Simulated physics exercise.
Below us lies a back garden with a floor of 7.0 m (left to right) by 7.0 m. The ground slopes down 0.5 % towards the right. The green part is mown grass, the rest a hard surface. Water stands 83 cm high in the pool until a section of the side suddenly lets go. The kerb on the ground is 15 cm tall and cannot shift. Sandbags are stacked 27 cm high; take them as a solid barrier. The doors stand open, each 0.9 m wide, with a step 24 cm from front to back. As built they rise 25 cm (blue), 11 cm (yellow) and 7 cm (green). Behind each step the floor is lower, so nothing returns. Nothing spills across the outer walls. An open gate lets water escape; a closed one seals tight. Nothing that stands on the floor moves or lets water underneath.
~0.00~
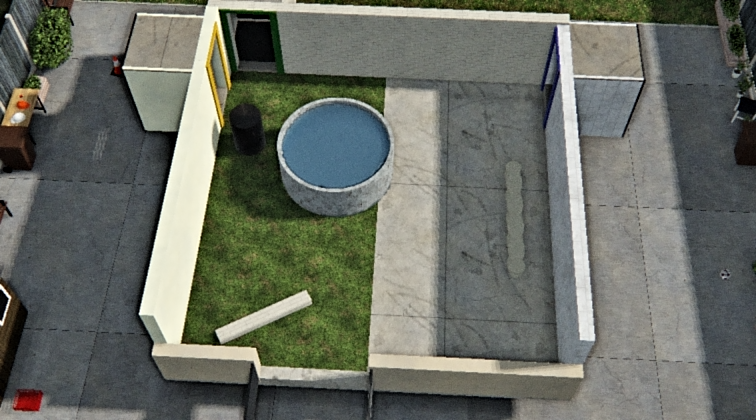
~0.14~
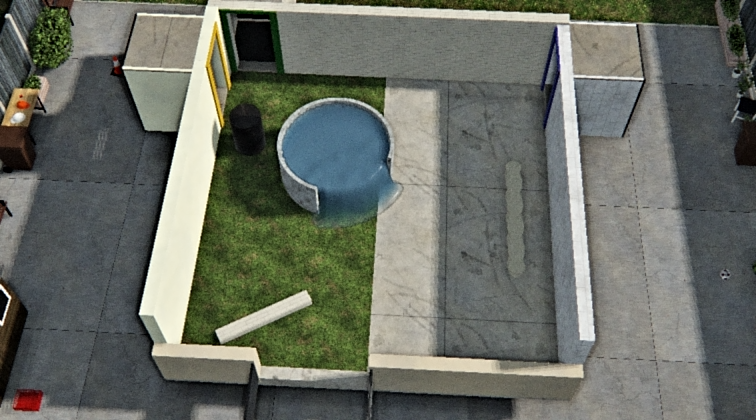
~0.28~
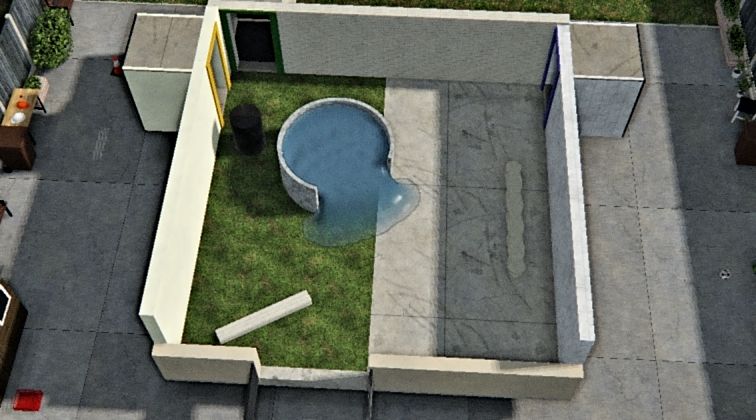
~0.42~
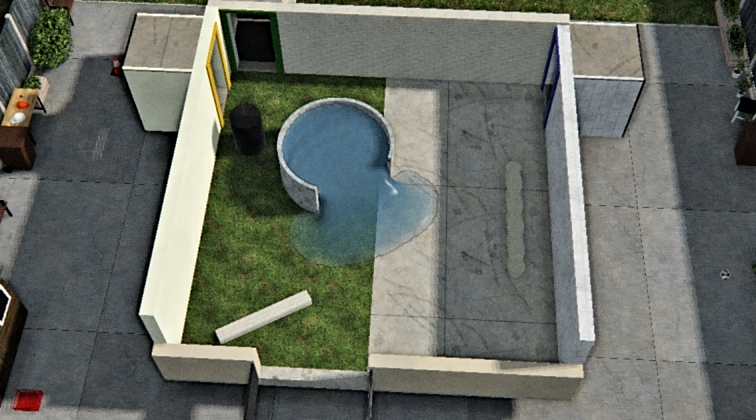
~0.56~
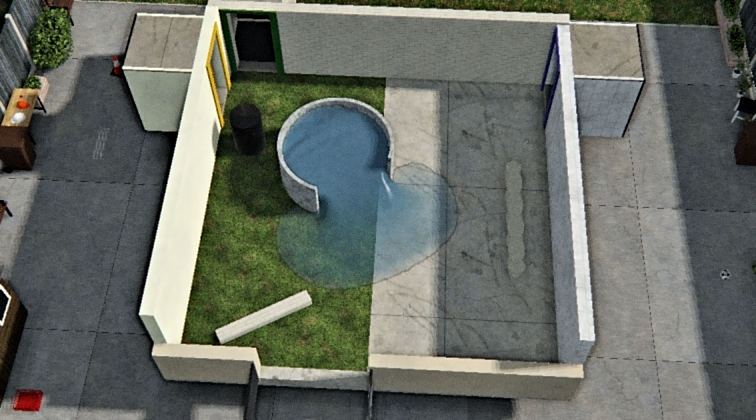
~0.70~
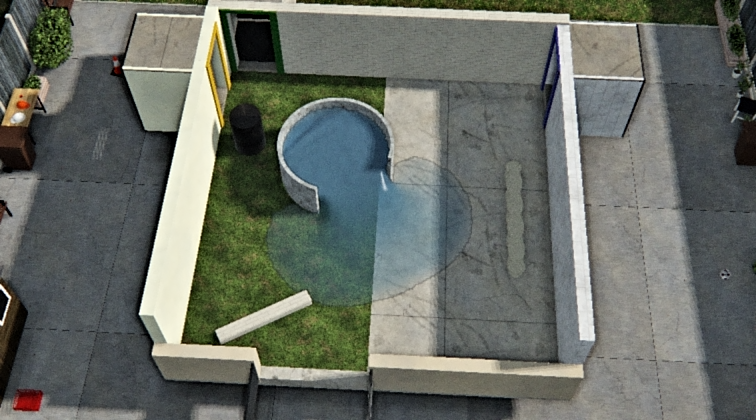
In this clip, a round pool stands full of still water in a walled yard, part grass and part paving, before its near side opens and water pours out, spreading in a widening sheet across both surfaces.
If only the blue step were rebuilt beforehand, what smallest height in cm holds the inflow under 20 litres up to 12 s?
It would have to be roughly 10.5 cm high.
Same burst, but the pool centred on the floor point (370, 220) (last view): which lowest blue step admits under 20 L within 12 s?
Then roughly 13.5 cm.
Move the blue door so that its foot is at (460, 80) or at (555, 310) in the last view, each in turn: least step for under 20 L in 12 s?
About 6.5 and 18 cm.
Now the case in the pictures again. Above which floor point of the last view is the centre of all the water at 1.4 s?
Near (364, 214).
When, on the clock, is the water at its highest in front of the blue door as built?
At about 8.0 s.
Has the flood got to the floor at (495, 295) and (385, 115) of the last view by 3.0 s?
In that order: Under water, still dry.
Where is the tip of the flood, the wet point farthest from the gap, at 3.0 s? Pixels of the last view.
Around (552, 381).
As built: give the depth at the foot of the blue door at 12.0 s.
About 9.5 cm.
After 1.4 s water covers 40 % of the floor, deepest (32 cm) near (366, 212); it has not reached the blue door.
After 3.0 s water covers 55 % of the floor, deepest (40 cm) near (492, 359); it has not reached the blue door.
After 12.0 s water covers 95 % of the floor, deepest (10 cm) near (537, 89); 10 cm at the blue door, 0 litres in over its 25 cm step.
At the blue door as built, the water arrived by 3.3 s and peaked near 13 cm at 8.2 s.
Run again over the same 12 s with other heights there, 33 litres in over 9 cm, 12 litres over 12 cm. The limit of 20 litres is kept from about 10.5 cm up.
